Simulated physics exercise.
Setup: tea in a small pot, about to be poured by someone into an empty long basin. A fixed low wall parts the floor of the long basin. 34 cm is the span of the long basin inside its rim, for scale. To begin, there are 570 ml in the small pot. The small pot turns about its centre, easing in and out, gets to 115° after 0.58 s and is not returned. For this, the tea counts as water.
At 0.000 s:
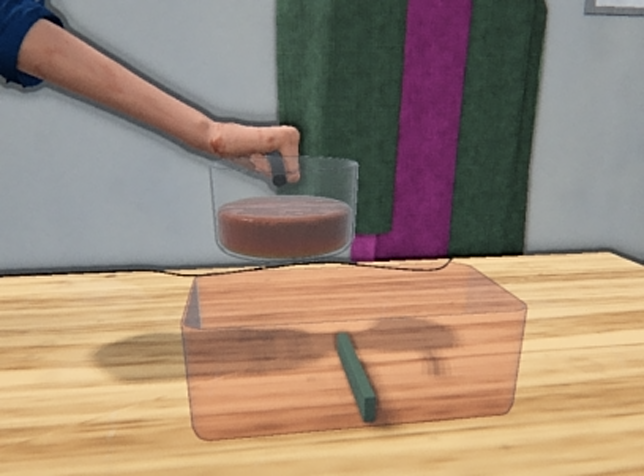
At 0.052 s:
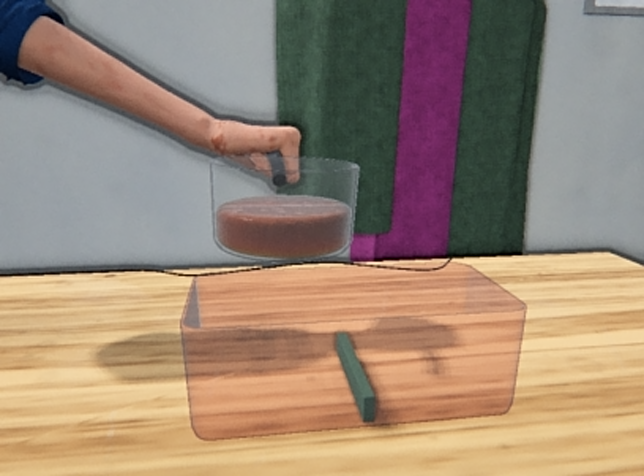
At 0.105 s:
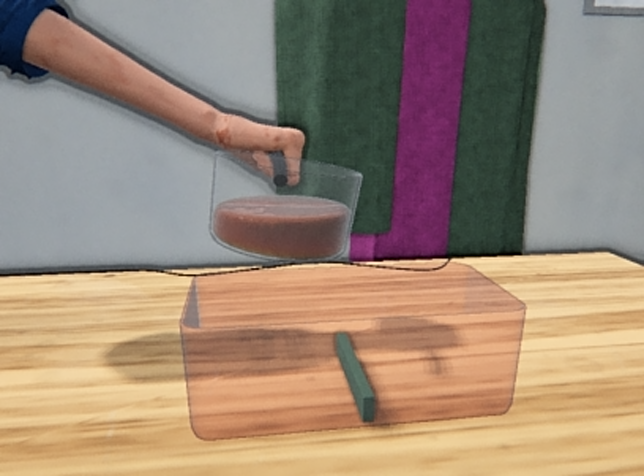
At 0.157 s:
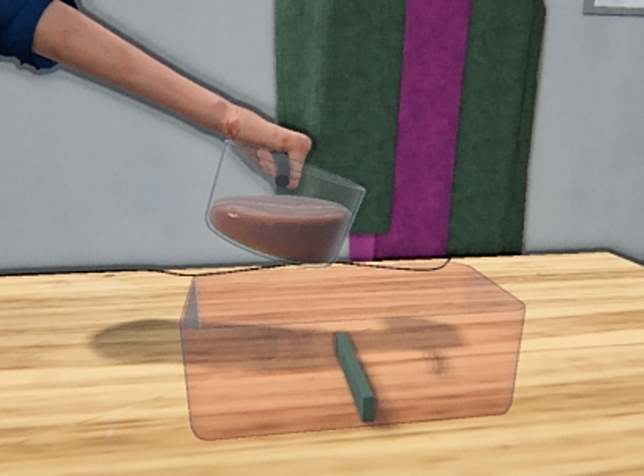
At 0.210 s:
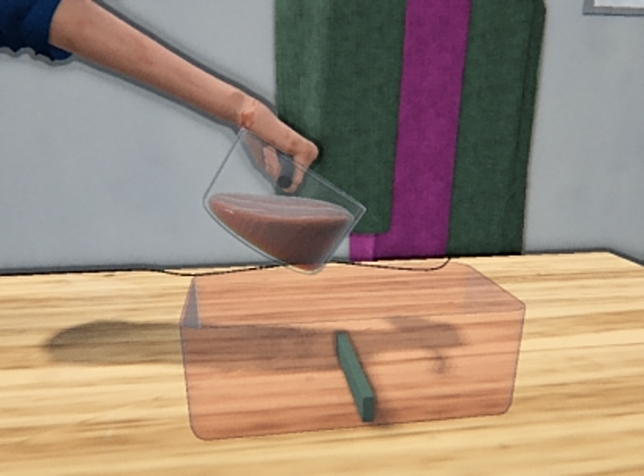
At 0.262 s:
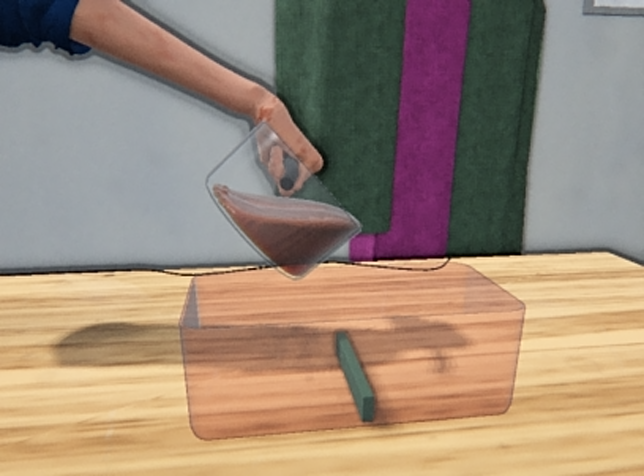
A hand reaching in from the upper left tilts a small clear pot of reddish-brown liquid clockwise, slowly at first and then more steeply, until the liquid slopes up to its lower right rim. Below it, a long, clear, orange-tinted basin and a small green bar sit on a pale wooden tabletop. The steady view faces the table from slightly above, before a grey wall with green and magenta hangings.
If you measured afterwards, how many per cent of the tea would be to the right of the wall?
About 60 out of 100.
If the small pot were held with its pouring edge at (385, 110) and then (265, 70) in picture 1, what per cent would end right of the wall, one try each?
Result: 80 per cent, then 20 per cent.
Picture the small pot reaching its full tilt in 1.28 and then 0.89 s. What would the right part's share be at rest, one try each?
It comes to 80 per cent, and then 70 per cent.
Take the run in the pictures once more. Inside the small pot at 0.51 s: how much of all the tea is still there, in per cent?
Roughly 22 %.
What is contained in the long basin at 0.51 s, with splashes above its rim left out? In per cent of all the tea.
I reckon close to 62 percent of it.
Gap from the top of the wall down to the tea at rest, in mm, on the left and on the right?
Measured: Left around 20 mm, right around 14 mm.
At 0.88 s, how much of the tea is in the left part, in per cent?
Near 38 in a hundred.
After 0.51 s the tilt is 111° and 21 per cent is still to pour, 15 is left of the wall and 48 right of it.
After 0.69 s the tilt is 115° and 4 per cent is still to pour, 31 is left of the wall and 61 right of it.
After 0.88 s the tilt is 115° and 0 per cent is still to pour, 38 is left of the wall and 60 right of it.
After 1.08 s the tilt is 115° and 0 per cent is still to pour, 39 is left of the wall and 60 right of it.
In the end 39 per cent lies left of the wall, 60 right of it and 2 outside.
